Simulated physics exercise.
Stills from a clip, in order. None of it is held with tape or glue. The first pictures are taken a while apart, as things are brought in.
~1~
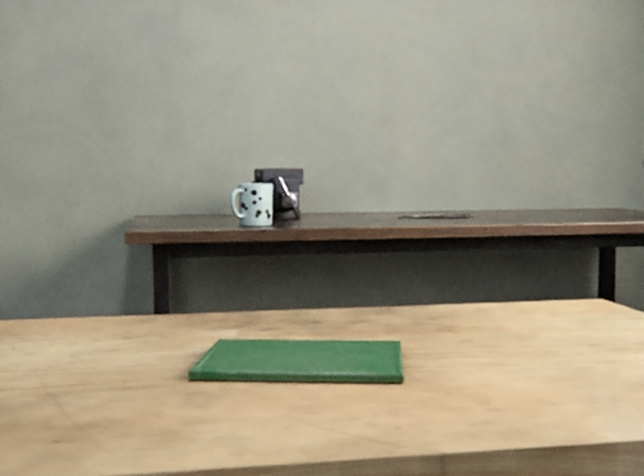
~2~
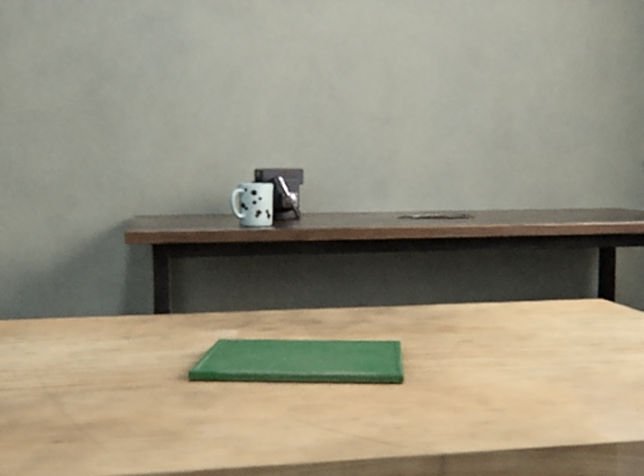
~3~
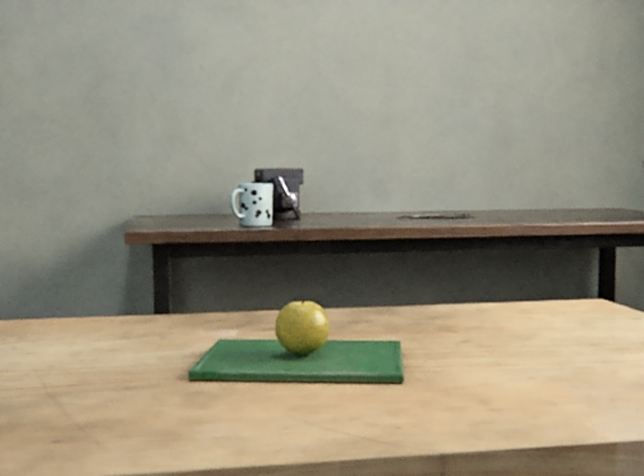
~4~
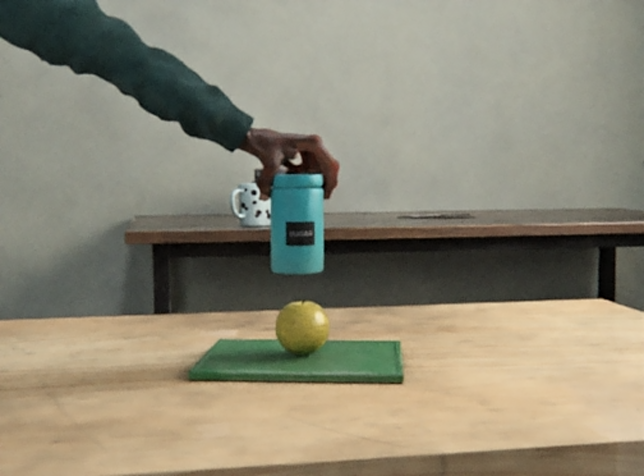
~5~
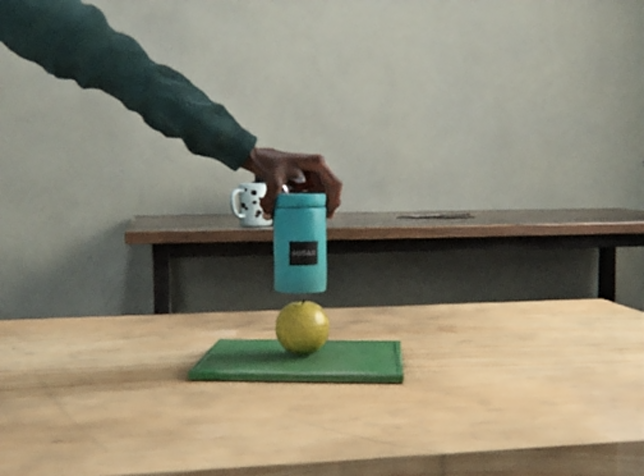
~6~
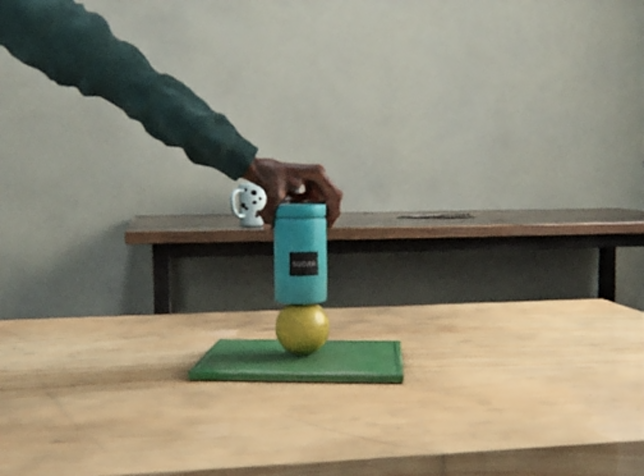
To begin with, a green tray lies on a wooden table, with a spotted mug on a darker table behind. A round yellow-green fruit then appears on the tray. A hand in a dark green sleeve holds a turquoise jar above the fruit and lowers it a short way onto its top.
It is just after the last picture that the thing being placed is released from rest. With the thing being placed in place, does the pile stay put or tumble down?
The pile tumbles down.
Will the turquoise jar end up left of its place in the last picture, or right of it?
It ends up further left.
Then, 0.70 s after the last picture, turquoise jar now fallen.
Then, 0.90 s after the last picture, things are still on the move.
Then, 1.40 s after the last picture, as before.
At rest, fallen, turquoise jar; the other 2 in place. Seen from the same camera at the end, turquoise jar near (55, 356). The pile gives way.
